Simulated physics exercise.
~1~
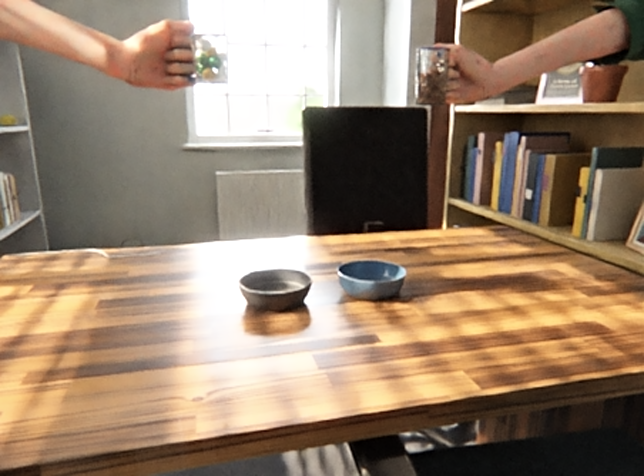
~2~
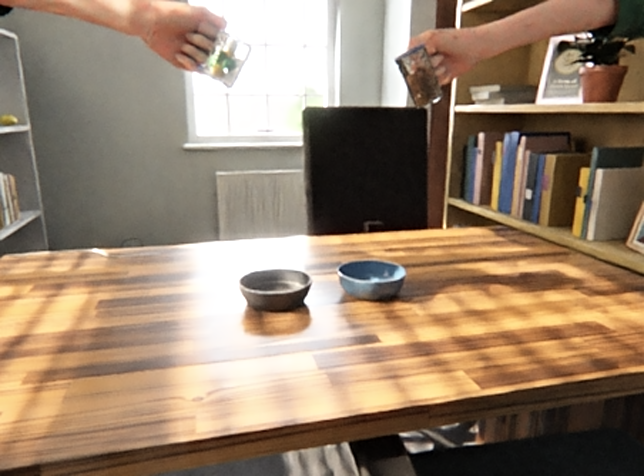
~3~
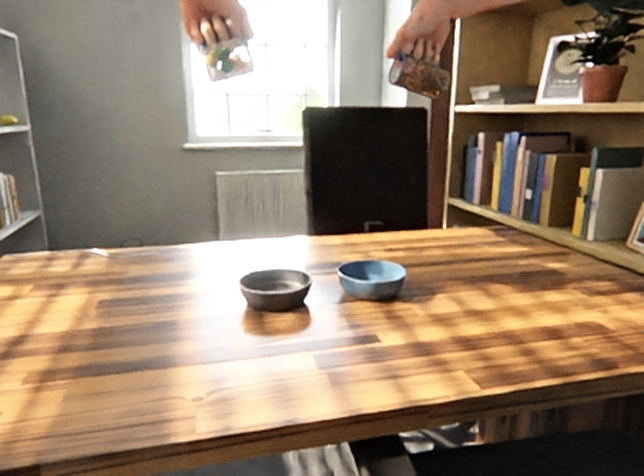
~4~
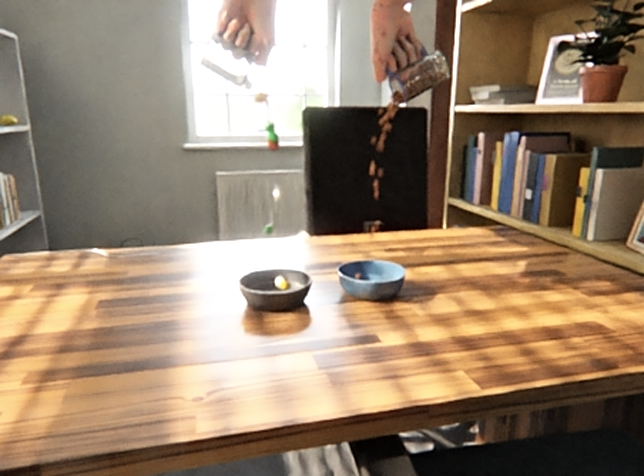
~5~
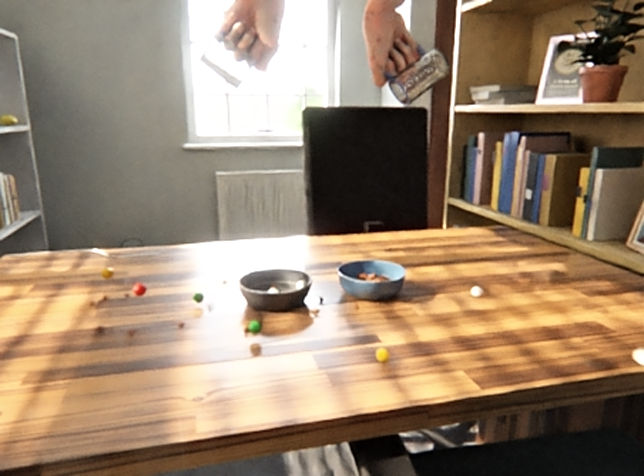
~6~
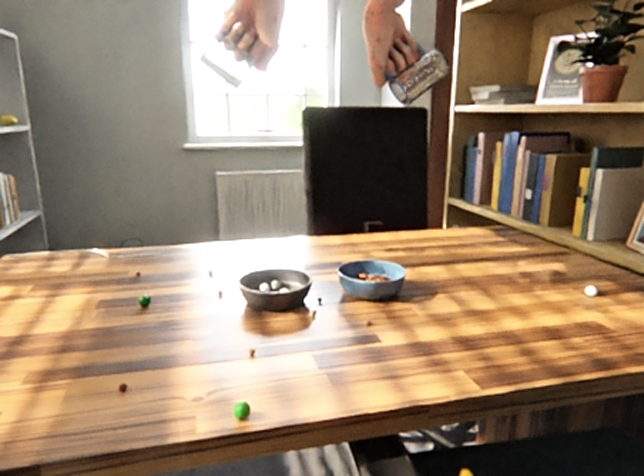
Two hands, reaching in from either side, hold clear cups of small things above a sunlit wooden table, seen from its front edge in a room with a bright window, a black chair and a bookshelf. A dark grey bowl sits left of a blue one. The hands move inward and tip the cups, spilling colourful balls on the left and small brown pieces on the right. Some land in the bowls, while others scatter and roll across the table. Finally, most left pieces have missed the grey bowl, while most right ones rest in the blue bowl.
